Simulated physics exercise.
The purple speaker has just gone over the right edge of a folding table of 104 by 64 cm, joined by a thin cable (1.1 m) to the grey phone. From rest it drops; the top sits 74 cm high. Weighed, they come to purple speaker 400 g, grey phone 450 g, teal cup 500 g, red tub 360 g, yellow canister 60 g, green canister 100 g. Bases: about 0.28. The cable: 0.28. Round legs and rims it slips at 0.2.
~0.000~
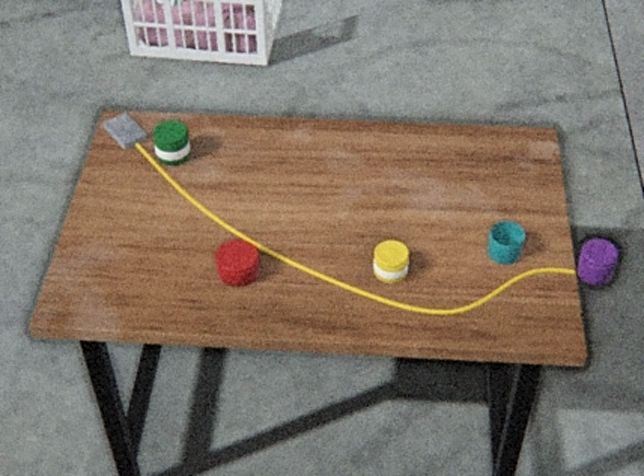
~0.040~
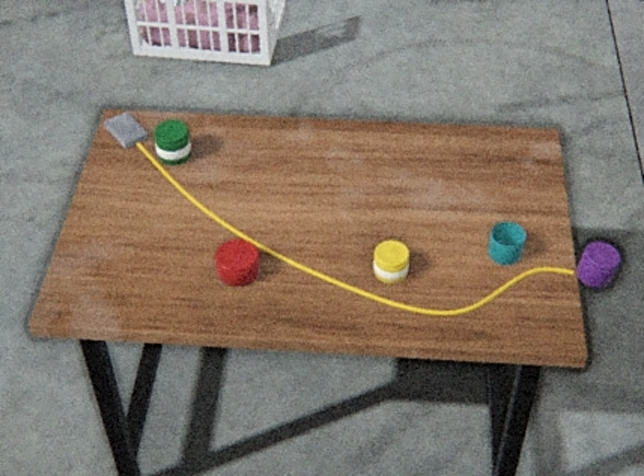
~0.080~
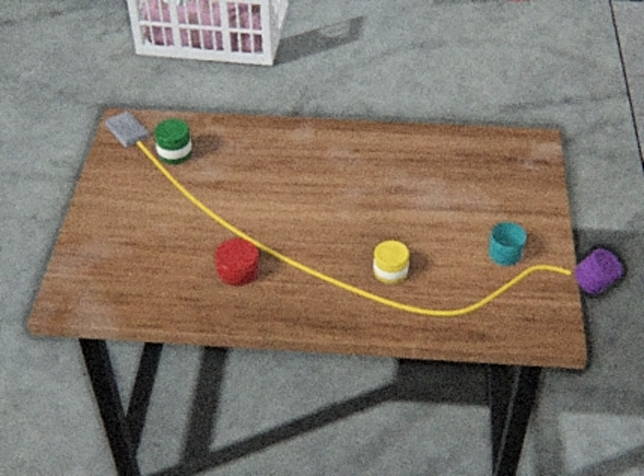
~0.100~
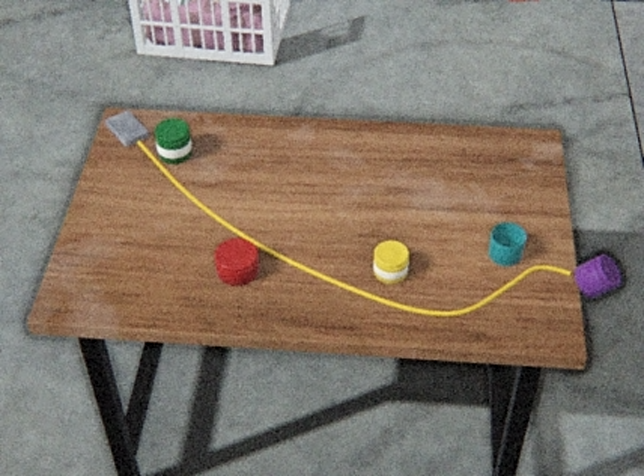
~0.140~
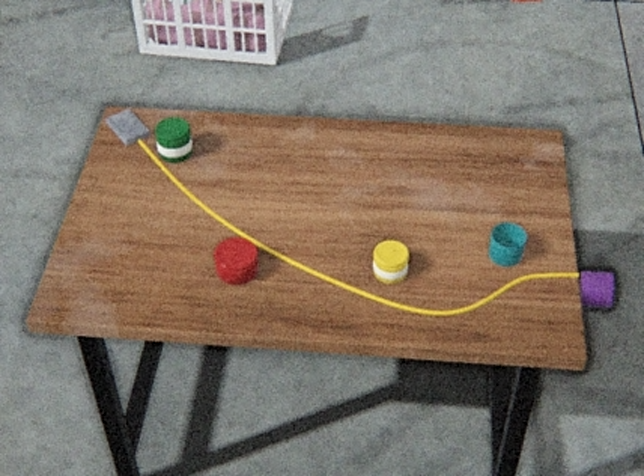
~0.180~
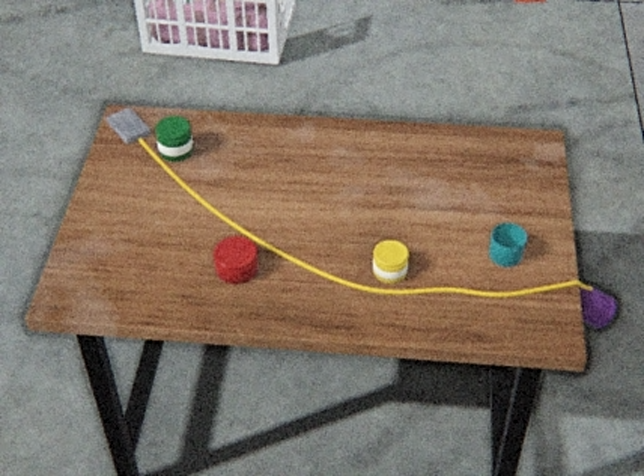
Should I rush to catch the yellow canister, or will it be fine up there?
Catch it, it is going over.
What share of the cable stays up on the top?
Around 30 percent.
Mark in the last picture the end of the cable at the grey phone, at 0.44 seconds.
At about (185, 151).
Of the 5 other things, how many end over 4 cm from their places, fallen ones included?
Tally: 3.
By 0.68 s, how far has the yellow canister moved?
About: Yellow canister over the edge.
At 0.4 s, the cable's tail end at (185, 151); yellow canister on its side, 45 cm off its start, grey phone 11 cm off its start, purple speaker over the edge.
At 0.7 s, the cable's tail end at (236, 178); yellow canister over the edge, grey phone 25 cm off its start, purple speaker over the edge.
At 0.9 s, the cable's tail end at (314, 205); yellow canister over the edge, grey phone 44 cm off its start at (292, 193), green canister 9 cm off its start at (204, 108).
At 1.2 s, the cable's tail end at (396, 234); yellow canister over the edge, grey phone 62 cm off its start, green canister 9 cm off its start.
At 2.4 s, the cable's tail end at (411, 239); yellow canister over the edge, grey phone 65 cm off its start at (387, 226), green canister 9 cm off its start at (204, 108), purple speaker over the edge.
